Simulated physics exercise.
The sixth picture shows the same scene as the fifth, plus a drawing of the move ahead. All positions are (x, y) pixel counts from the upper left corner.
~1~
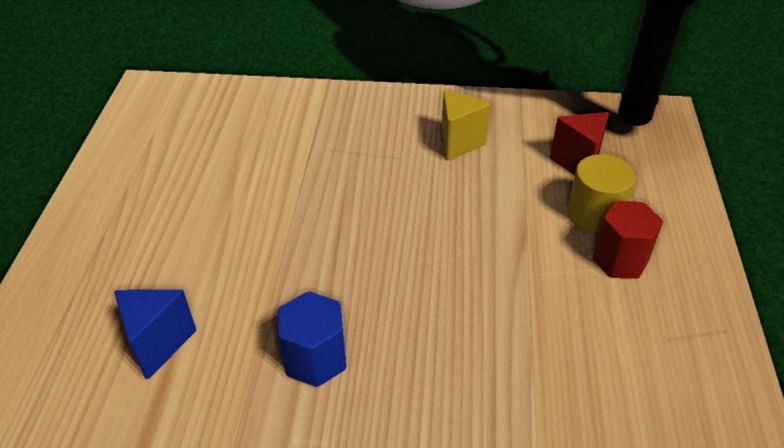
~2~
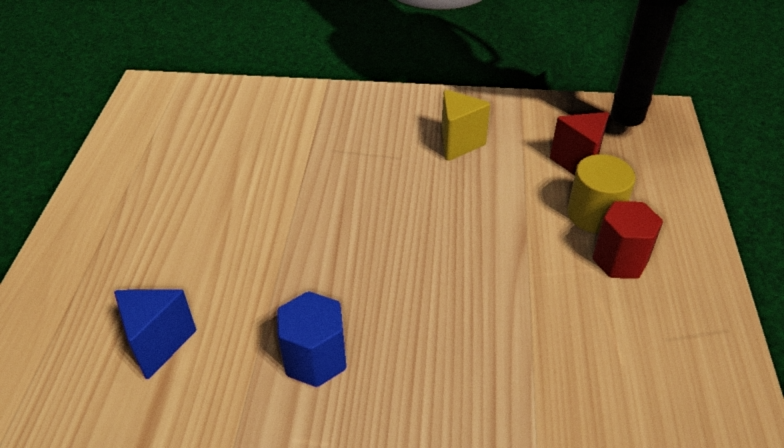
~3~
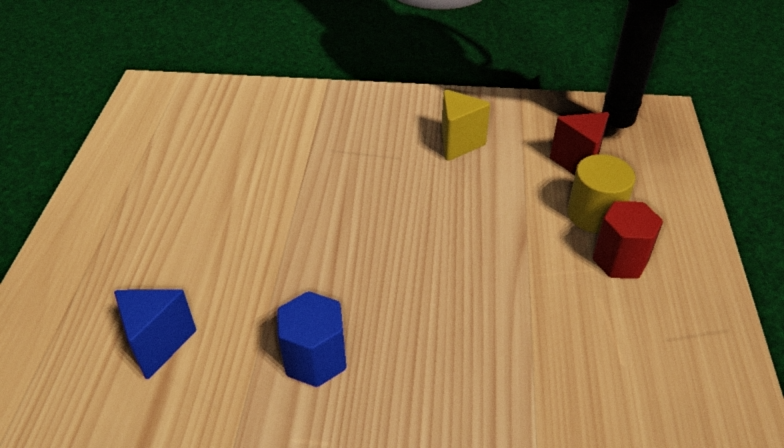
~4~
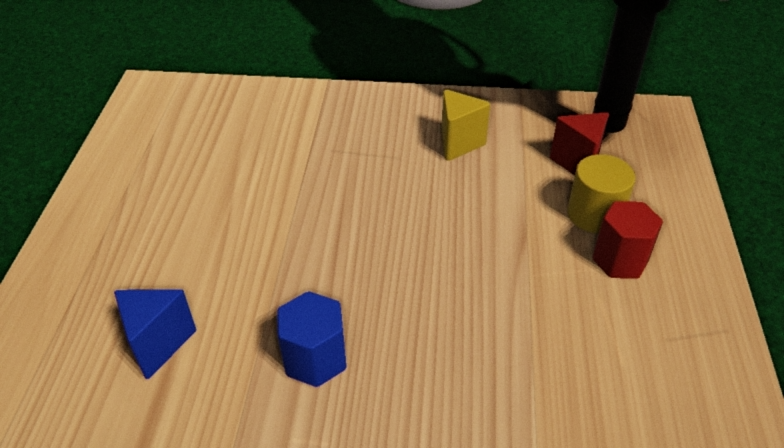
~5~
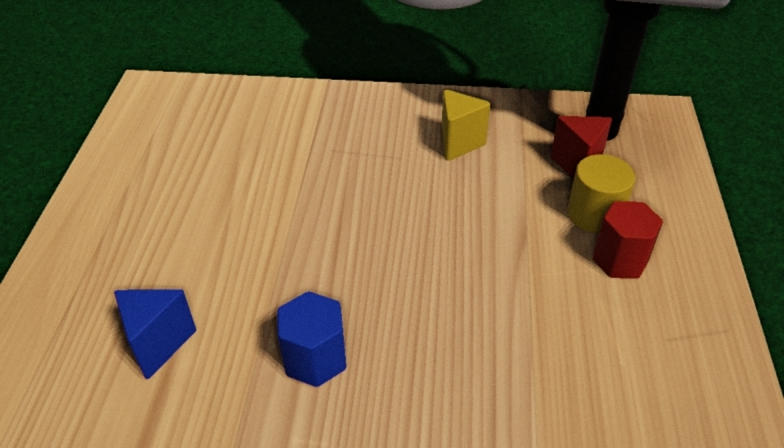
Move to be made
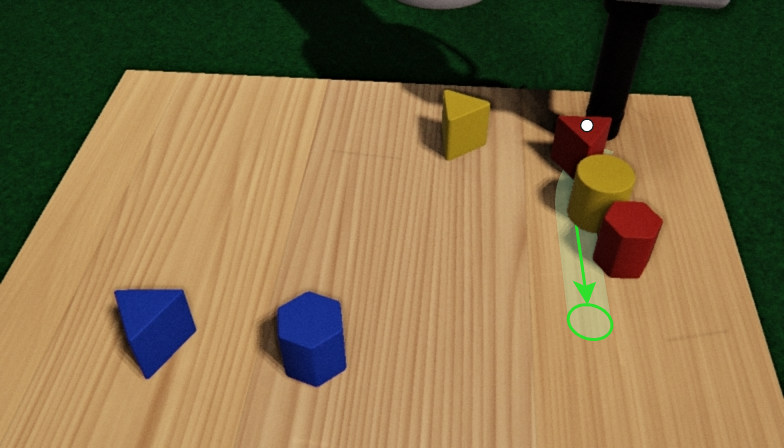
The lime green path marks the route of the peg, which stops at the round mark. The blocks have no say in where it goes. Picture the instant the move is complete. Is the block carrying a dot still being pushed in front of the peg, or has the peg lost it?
It escapes to one side.
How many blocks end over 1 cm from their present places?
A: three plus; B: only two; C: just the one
My pick is A.
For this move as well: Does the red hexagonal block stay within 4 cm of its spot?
I expect not.
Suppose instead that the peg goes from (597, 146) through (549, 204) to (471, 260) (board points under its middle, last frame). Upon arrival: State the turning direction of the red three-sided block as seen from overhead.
Clockwise from above.
Path on the board, from (597, 146) by way of (576, 221) to (590, 322); the dot is on the red three-sided block.
On the path given first. One third of the way, peg (578, 178); red three-sided block (550, 163), turned 35° clockwise; yellow circle (609, 182).
Two thirds of the way, peg (584, 239); red three-sided block (545, 174), turned 85° clockwise; yellow circle (637, 238); red hexagonal block (692, 273).
At the end, peg (594, 307); red three-sided block (545, 174), turned 85° clockwise; yellow circle (654, 258); red hexagonal block (717, 282).
